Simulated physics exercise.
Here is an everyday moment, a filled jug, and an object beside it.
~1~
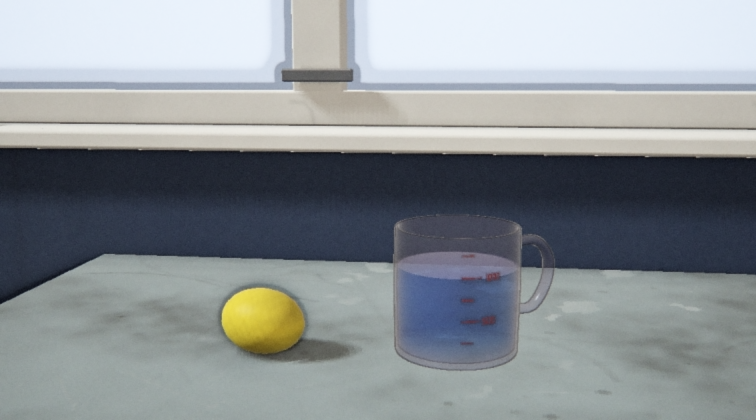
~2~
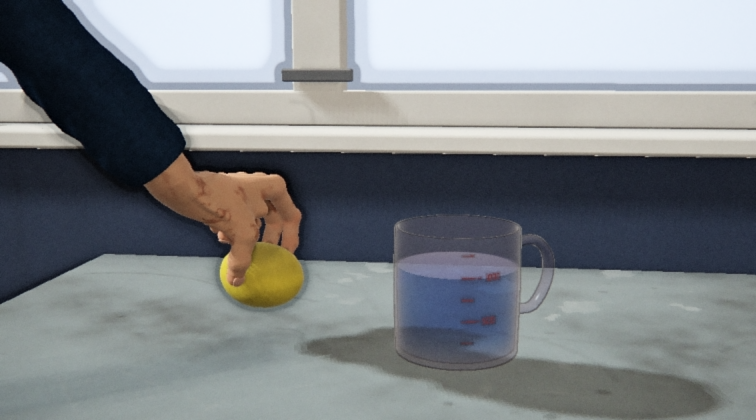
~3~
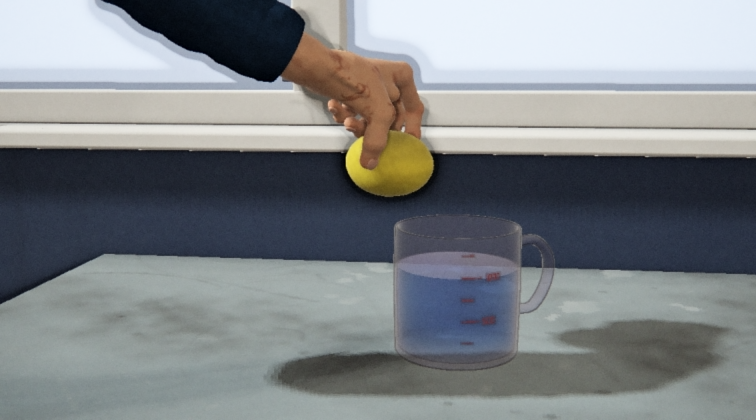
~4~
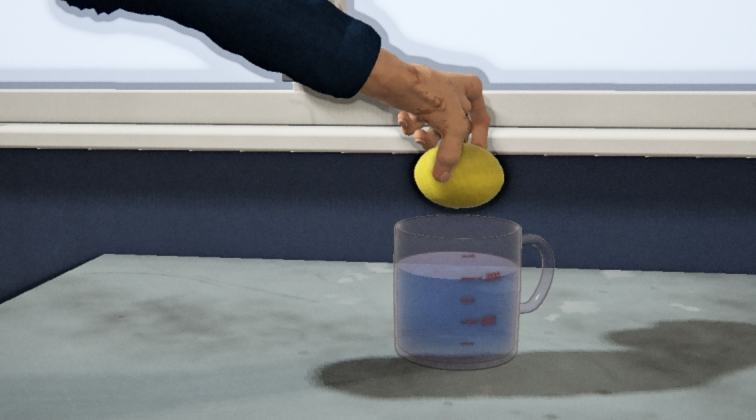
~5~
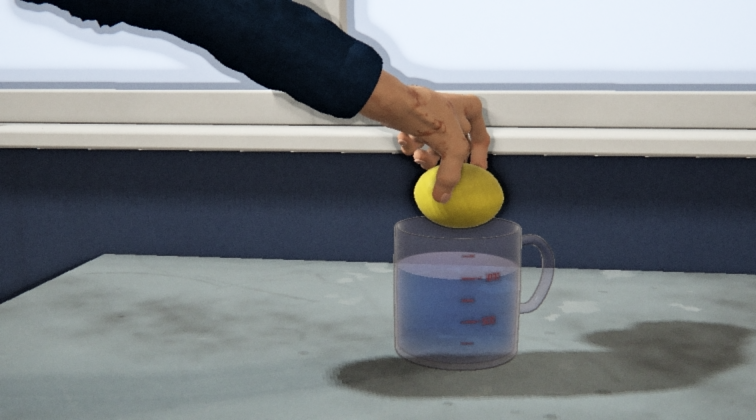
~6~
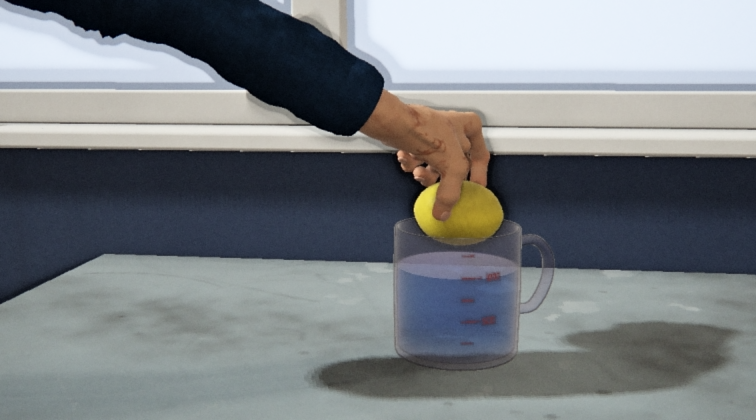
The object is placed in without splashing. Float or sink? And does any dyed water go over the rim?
In order: Thing: It's going to keep from going down. Jug: It's going to hold the lot just fine.
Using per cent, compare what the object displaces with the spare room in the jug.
It comes out near 40 %.
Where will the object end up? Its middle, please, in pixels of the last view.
(457, 269), give or take.
Shortly, the lemon enters the dyed water; the jug is about three quarters full.
Then, the lemon comes up again; the jug is about three quarters full.
At the finish, the lemon bobs at the top; the jug is about three quarters full; no mess.
